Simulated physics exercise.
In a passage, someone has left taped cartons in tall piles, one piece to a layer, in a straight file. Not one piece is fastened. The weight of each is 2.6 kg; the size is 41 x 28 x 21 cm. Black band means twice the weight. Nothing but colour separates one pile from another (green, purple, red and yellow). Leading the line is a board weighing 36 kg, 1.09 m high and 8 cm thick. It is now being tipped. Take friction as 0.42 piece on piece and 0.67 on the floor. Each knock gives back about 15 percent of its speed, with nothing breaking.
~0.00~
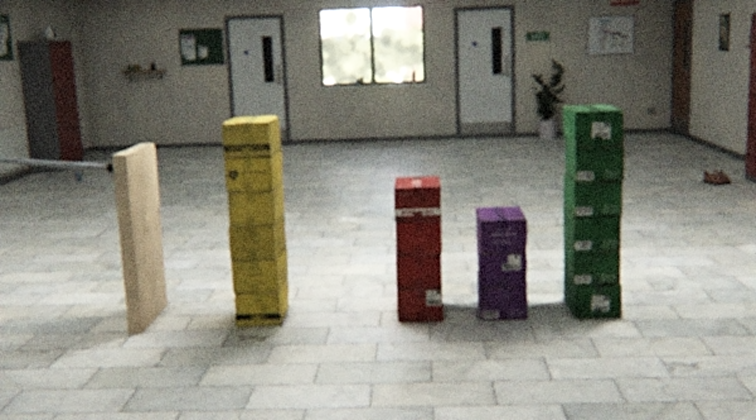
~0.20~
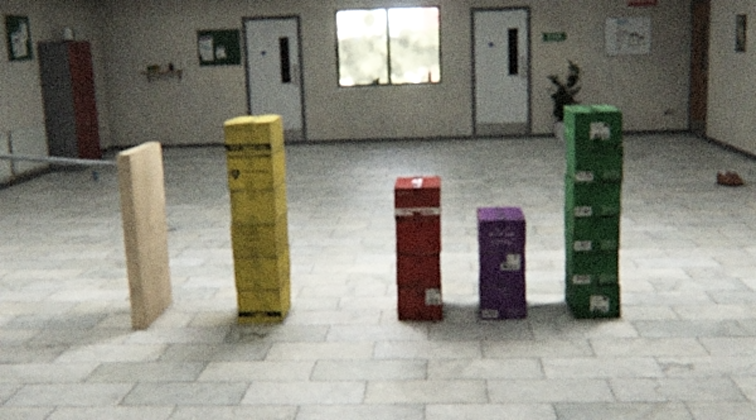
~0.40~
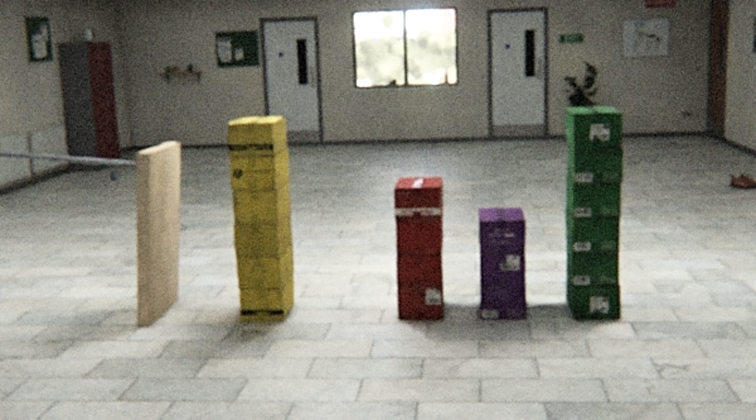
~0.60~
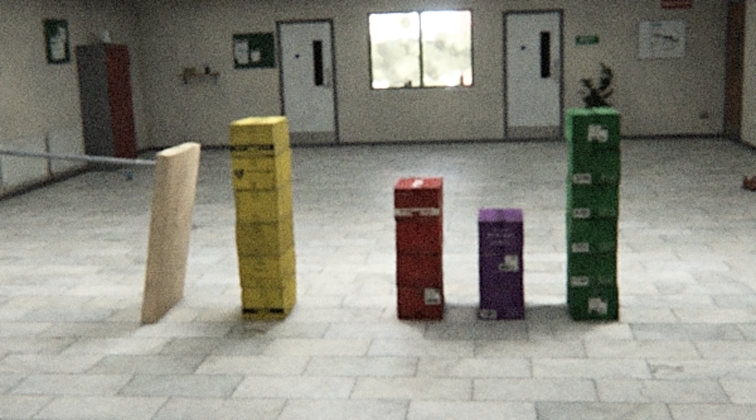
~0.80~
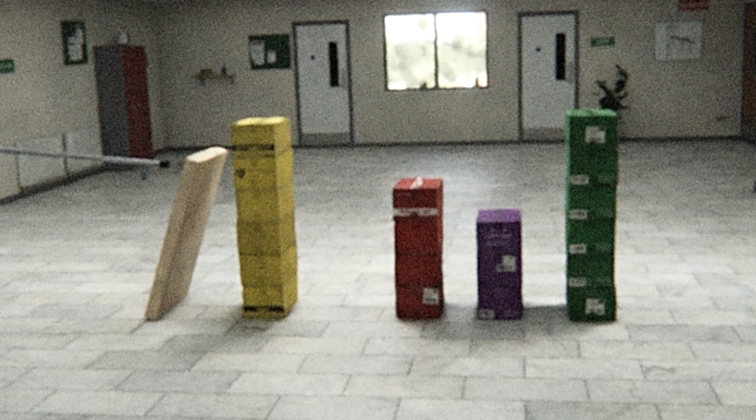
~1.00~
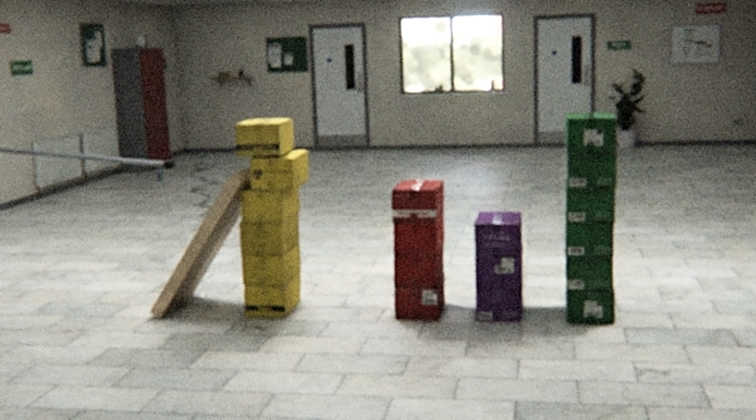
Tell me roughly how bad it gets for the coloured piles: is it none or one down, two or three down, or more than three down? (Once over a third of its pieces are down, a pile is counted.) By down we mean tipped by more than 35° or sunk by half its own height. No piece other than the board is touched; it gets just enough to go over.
I would say none or one goes down.
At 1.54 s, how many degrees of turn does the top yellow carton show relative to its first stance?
It sits at about 90 degrees.
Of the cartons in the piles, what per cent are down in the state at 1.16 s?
0 %.
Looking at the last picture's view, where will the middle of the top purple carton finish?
Around (540, 235).
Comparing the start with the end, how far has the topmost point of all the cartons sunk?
Roughly 0 centimetres lower at the end.
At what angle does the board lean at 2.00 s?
Around 75 degrees.
Around 1.16 s, board 43° from upright; none of the 19 cartons down, 6 disturbed; top yellow carton tipped 19°.
Around 1.34 s, board 58° from upright; 2 of the 19 cartons down; top yellow carton tipped 57°, 27 cm lower.
Around 1.54 s, board 66° from upright; 5 of the 19 cartons down; top yellow carton on its side; top red carton tipped 4°.
Around 2.00 s, board 73° from upright; 5 of the 19 cartons down; top yellow carton on its side; top red carton tipped 21°.
Finally (2.9 s), board 73° from upright; 5 of the 19 cartons down; top yellow carton on its side; top red carton tipped 29°, 8 cm lower. Wrecked, yellow. Seen by the last camera, middles, top yellow carton near (245, 252), top red carton near (496, 214).
